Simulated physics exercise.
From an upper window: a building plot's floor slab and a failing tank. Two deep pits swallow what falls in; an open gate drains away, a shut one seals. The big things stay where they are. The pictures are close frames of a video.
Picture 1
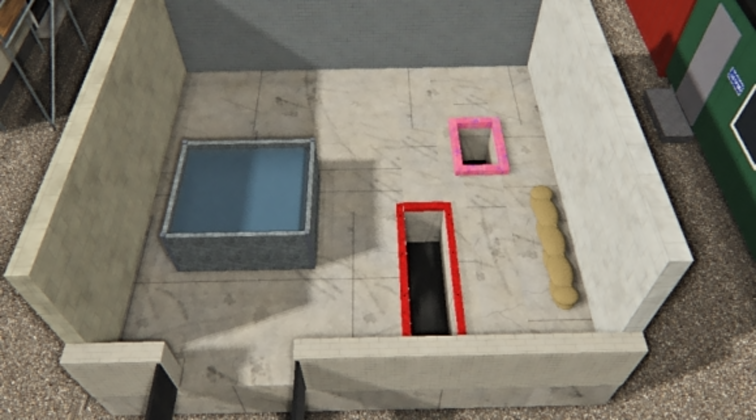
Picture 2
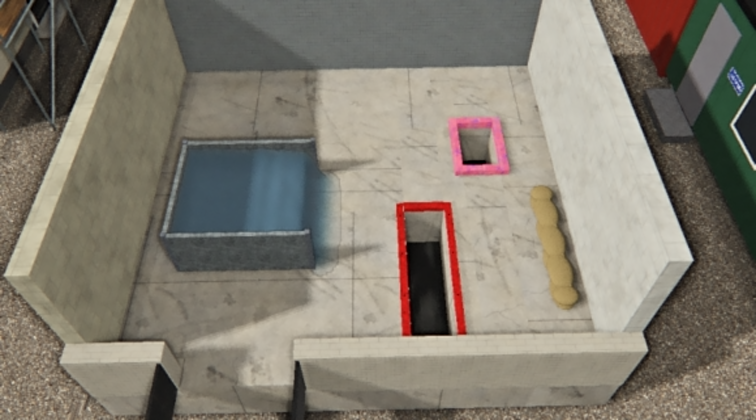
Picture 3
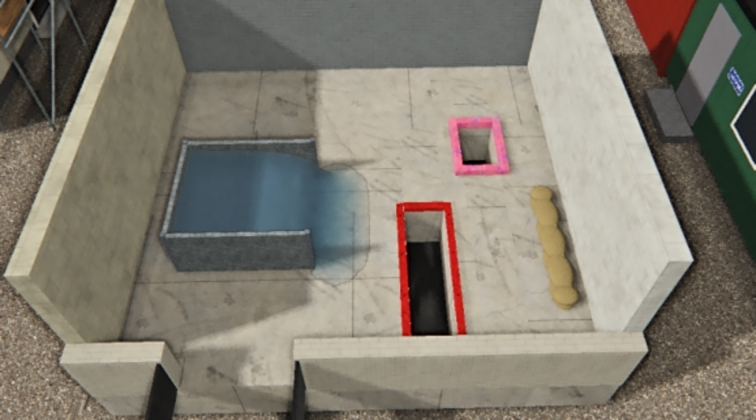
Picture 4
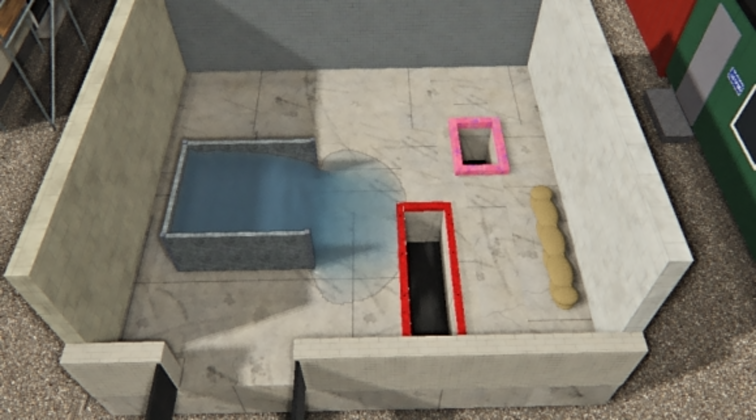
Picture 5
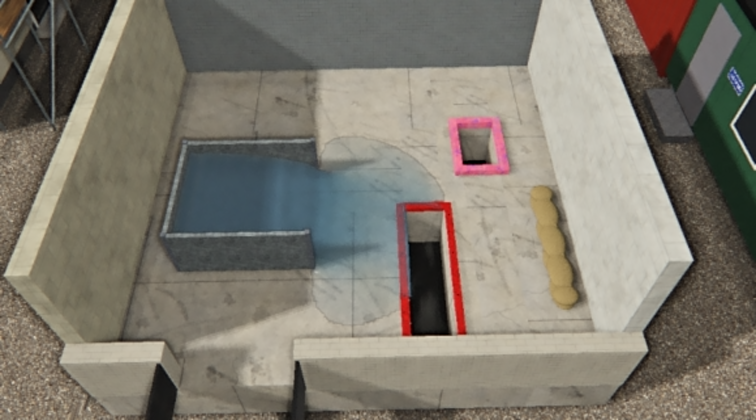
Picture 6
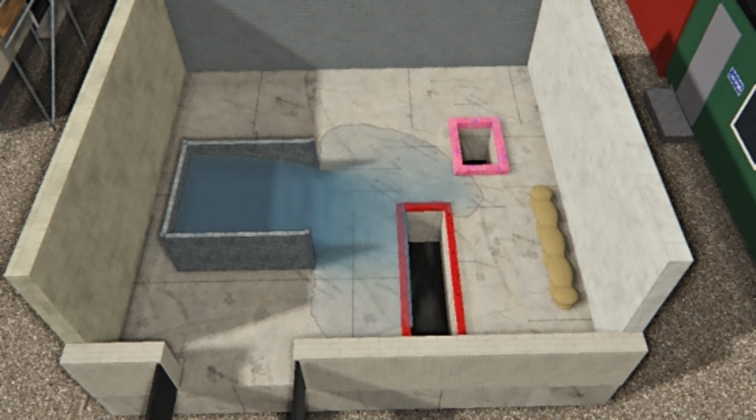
Water tank on a walled floor slab losing its right side, water pouring out and spreading rightward around a red-edged pit.
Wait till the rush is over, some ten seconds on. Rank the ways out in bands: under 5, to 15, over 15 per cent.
The gate takes less than 5 %; the pink pit takes from 5 to 15 %; the red pit takes more than 15 %.
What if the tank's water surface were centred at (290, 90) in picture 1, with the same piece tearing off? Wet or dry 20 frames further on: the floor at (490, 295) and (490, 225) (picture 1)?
In turn: Flooded, covered.
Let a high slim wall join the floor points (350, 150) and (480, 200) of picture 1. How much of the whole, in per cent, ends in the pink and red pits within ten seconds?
Per cent: Pink 0, red 65.
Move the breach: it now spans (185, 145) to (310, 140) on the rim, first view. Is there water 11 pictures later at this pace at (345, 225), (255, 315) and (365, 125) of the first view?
As listed: Not flooded, clear, under water.
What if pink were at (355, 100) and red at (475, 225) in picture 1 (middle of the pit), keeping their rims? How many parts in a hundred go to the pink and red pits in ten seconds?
Parts in a hundred: Pink 0, red 55.
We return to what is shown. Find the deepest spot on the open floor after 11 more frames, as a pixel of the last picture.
Around (554, 184).
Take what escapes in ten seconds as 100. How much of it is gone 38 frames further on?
I make it 95 per cent.
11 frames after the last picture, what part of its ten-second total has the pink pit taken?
Some 70 per cent.
A moment on, water covers 30 % of the floor; the gate 0 %, the pink pit 2 %, the red pit 18 %.
Next, water covers 40 % of the floor; the gate 0 %, the pink pit 5 %, the red pit 32 %.
Then, water covers 45 % of the floor; the gate 0 %, the pink pit 7 %, the red pit 42 %.
Later, water covers 65 % of the floor; the gate 0 %, the pink pit 7 %, the red pit 46 %.
In the end, water covers 90 % of the floor; the gate 1 %, the pink pit 7 %, the red pit 47 %.
